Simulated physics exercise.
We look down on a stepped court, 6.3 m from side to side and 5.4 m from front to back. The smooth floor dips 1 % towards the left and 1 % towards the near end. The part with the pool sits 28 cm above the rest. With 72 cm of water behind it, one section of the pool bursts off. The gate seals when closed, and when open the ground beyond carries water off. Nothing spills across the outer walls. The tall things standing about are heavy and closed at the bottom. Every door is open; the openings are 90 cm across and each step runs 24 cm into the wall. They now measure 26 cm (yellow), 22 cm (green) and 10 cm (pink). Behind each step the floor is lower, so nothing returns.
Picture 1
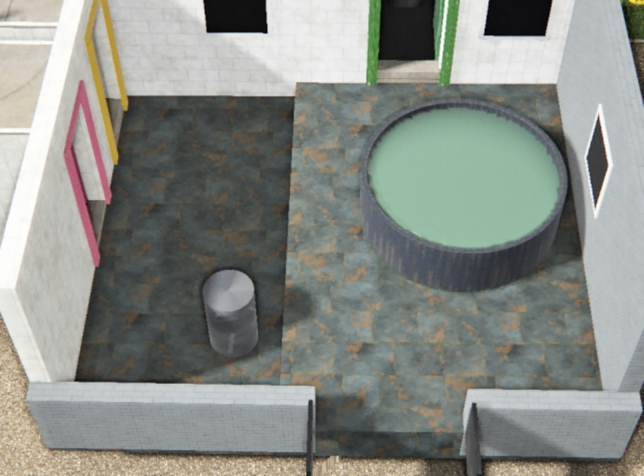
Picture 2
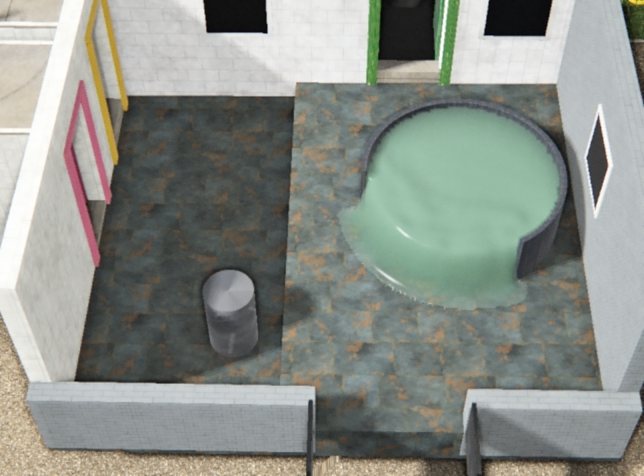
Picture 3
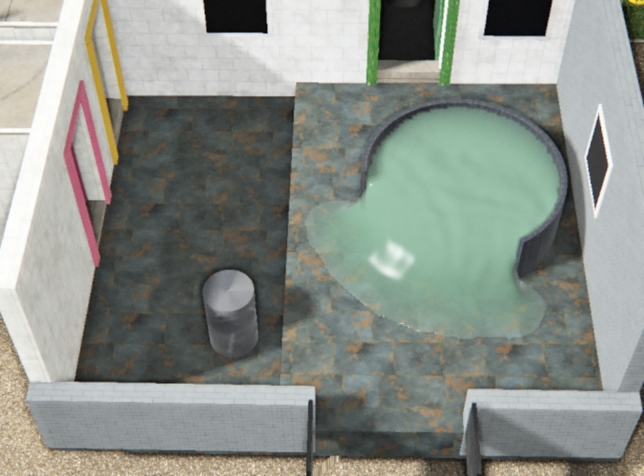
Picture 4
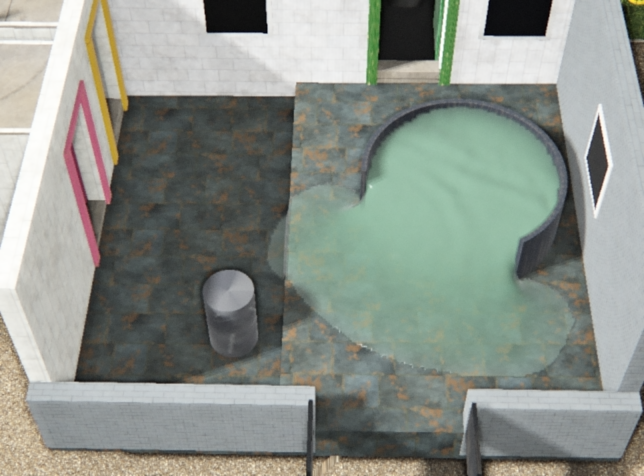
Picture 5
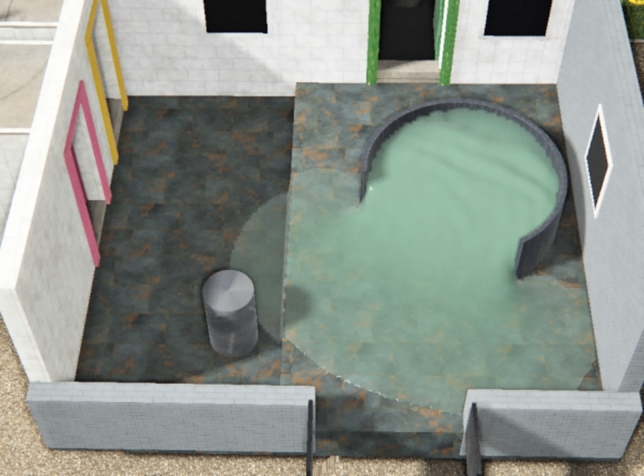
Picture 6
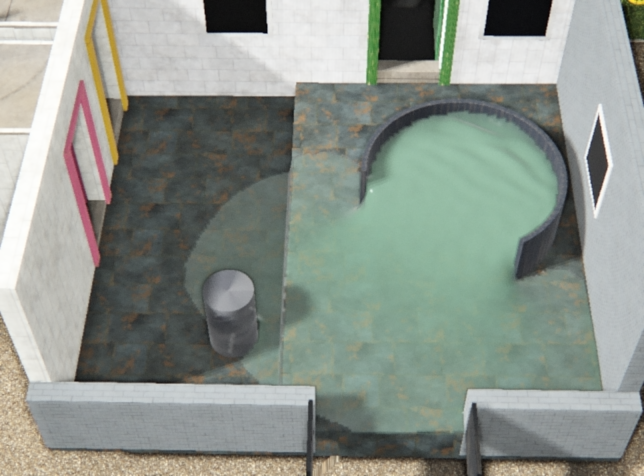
In a walled courtyard, a round pool's front wall gives way, green water pouring out and spreading across the tiles around a grey cylinder.
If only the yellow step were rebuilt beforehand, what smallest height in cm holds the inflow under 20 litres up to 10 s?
Close to 13.5 cm is just enough.
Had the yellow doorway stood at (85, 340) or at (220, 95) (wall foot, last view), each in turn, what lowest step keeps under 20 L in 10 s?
Roughly 25 and 14.0 cm.
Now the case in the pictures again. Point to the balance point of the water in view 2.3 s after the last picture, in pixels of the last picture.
At about (320, 295).
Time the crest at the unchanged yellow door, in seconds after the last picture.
Near 6.5 s.
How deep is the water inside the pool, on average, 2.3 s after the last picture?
About 14 cm.
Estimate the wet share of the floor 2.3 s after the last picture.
About 60 per cent.
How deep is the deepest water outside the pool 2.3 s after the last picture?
Up to some 40 cm.
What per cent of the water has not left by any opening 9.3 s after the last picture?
Roughly 60 in a hundred.
Then, 0.7 s after the last picture water covers 55 % of the floor, deepest (41 cm) near (235, 422); it has not reached the yellow door.
Then, 2.3 s after the last picture water covers 60 % of the floor, deepest (40 cm) near (68, 420); 3 cm at the yellow door, 0 litres in over its 26 cm step.
Then, 9.3 s after the last picture water covers 75 % of the floor, deepest (21 cm) near (68, 420); 12 cm at the yellow door, 0 litres in over its 26 cm step.
At the yellow door as built, the water peaked near 21 cm, 6.5 s after the last picture.
With a step of 12 cm, 38 litres would have come in within the 10 s; with 16 cm, 7 litres. So under 20 litres takes about 13.5 cm.
